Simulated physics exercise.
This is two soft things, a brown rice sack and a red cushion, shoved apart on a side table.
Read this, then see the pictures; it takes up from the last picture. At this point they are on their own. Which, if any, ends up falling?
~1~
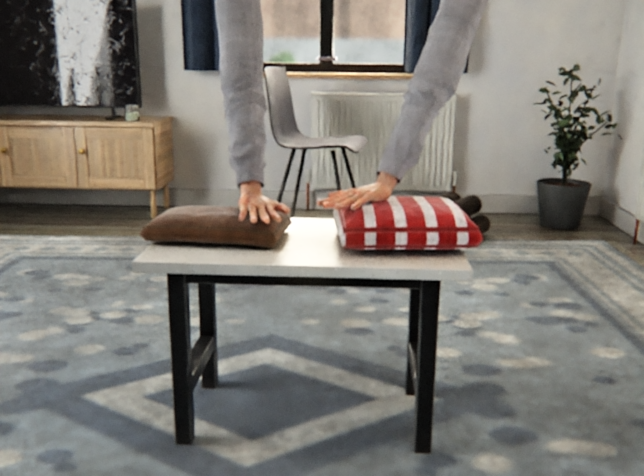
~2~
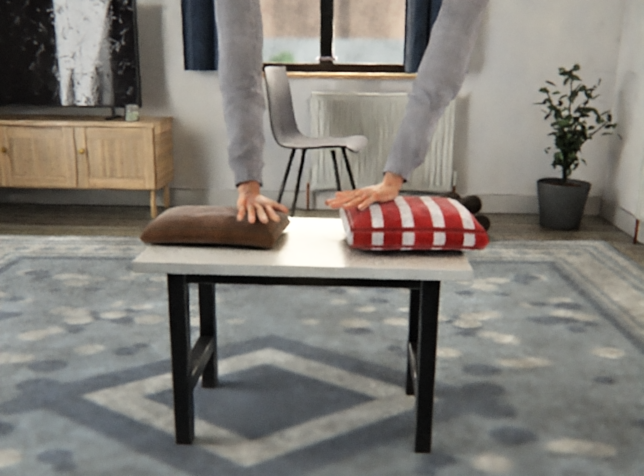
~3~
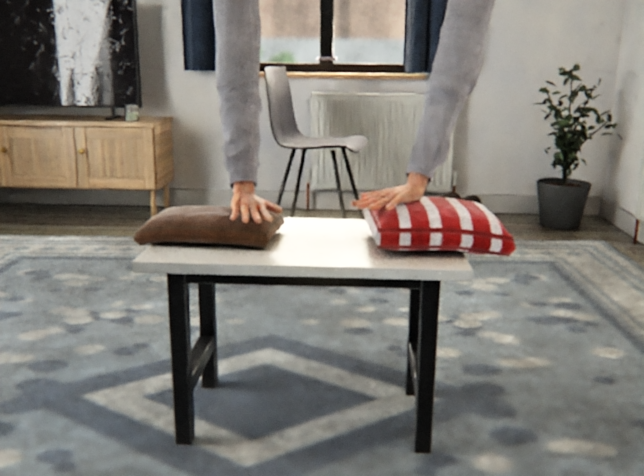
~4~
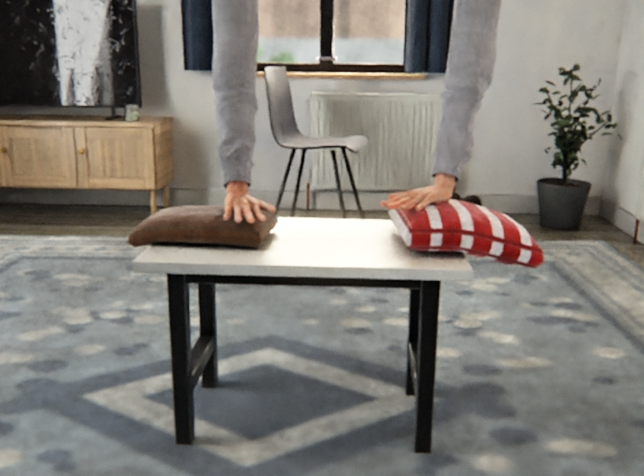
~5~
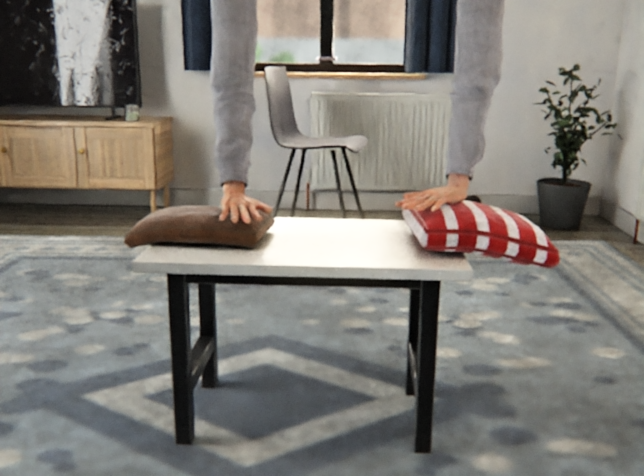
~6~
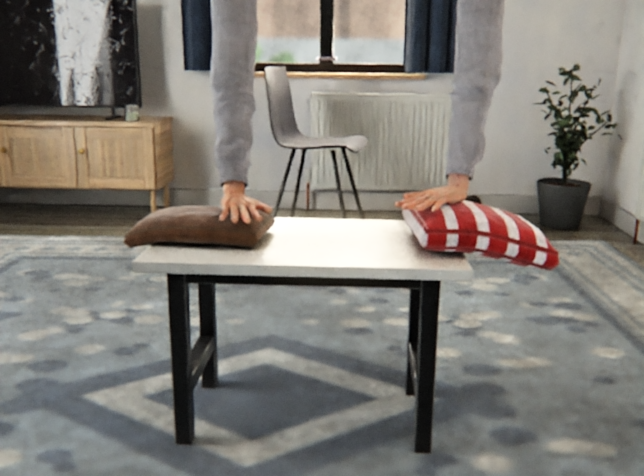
The brown rice sack never leaves it. The red cushion leaves it.
Then, 0.36 s past the final frame, rice sack unmoved; cushion falling near (482, 271).
Then, 0.66 s past the final frame, rice sack unmoved; cushion on the floor near (511, 397).
When it is over, rice sack unmoved; cushion on the floor near (547, 401). The brown rice sack remains on top and the red cushion goes down.
